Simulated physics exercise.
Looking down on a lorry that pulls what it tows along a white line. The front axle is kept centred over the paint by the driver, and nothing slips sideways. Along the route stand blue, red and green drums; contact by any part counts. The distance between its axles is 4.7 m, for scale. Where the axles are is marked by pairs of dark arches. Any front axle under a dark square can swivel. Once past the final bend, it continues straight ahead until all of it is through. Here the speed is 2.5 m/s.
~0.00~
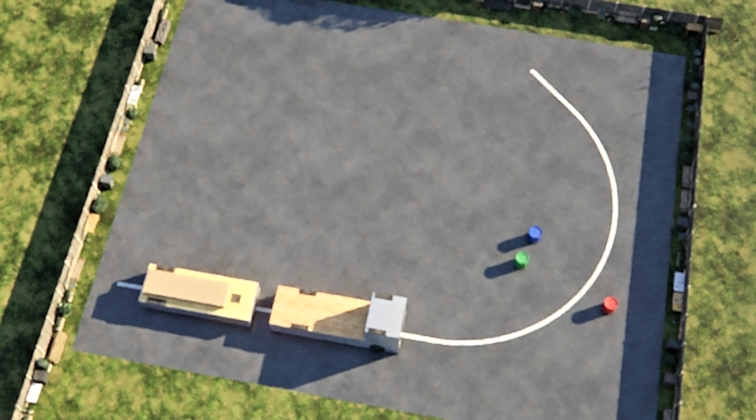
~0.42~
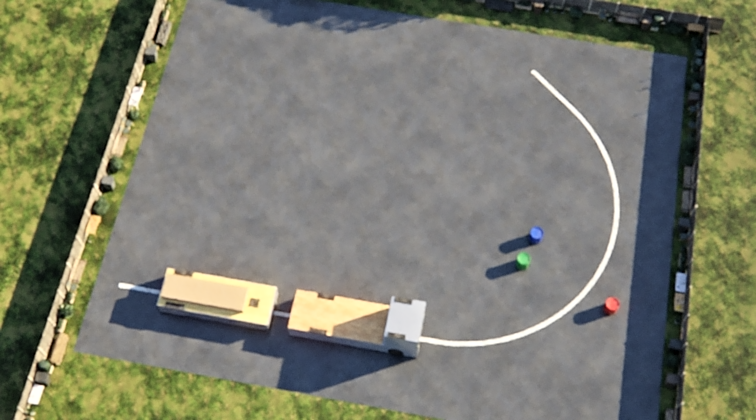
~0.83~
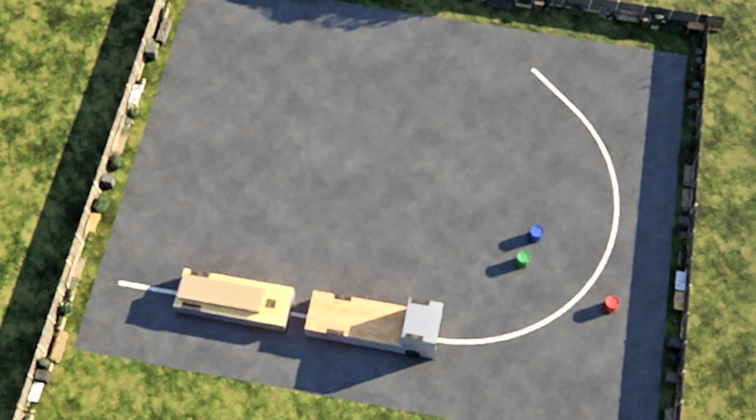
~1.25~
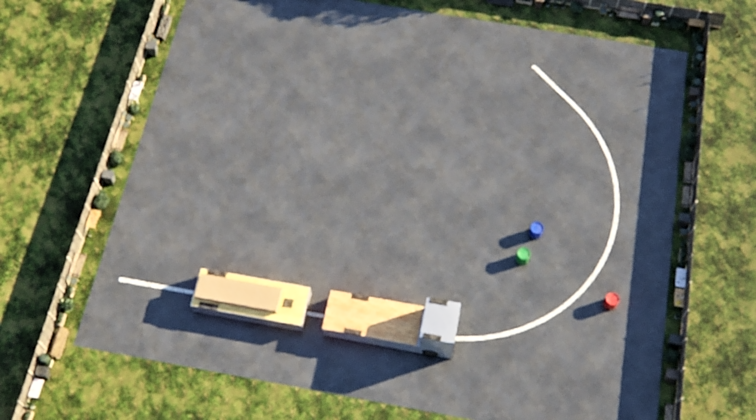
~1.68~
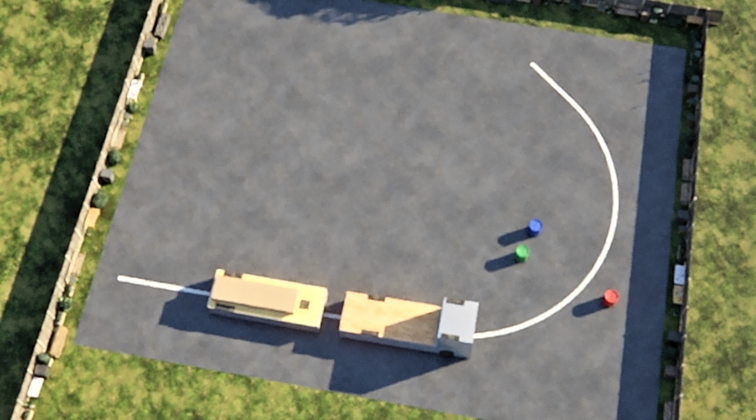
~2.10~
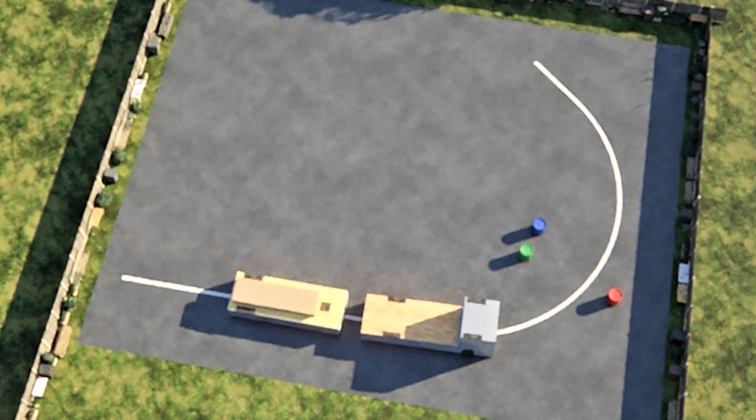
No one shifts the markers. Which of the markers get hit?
Blue: Not hit; red: Hit; green: Not hit.
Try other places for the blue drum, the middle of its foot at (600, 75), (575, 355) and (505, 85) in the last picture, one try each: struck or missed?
Try 1 untouched, try 2 untouched, try 3 untouched.
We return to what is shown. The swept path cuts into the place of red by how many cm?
Red about 30.
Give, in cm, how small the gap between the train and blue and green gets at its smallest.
Blue keeps 50 to spare, while green keeps 20.
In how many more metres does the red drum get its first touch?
Contact happens once about 7.5 m more has been driven.
By 5.1 s, the last axle is at (368, 313) of the last picture, 10 cm off the line; the lorry has hit red.
By 8.8 s, the last axle is at (497, 301) of the last picture, 160 cm off the line.
By 10.9 s, the last axle is at (551, 266) of the last picture, 210 cm off the line; green has been passed with 20 cm to spare.
By 12.2 s, the last axle is at (573, 236) of the last picture, 230 cm off the line; blue has been passed with 50 cm to spare.
By 18.9 s, the last axle is at (510, 37) of the last picture, 60 cm off the line; 1 of 3 struck in all.
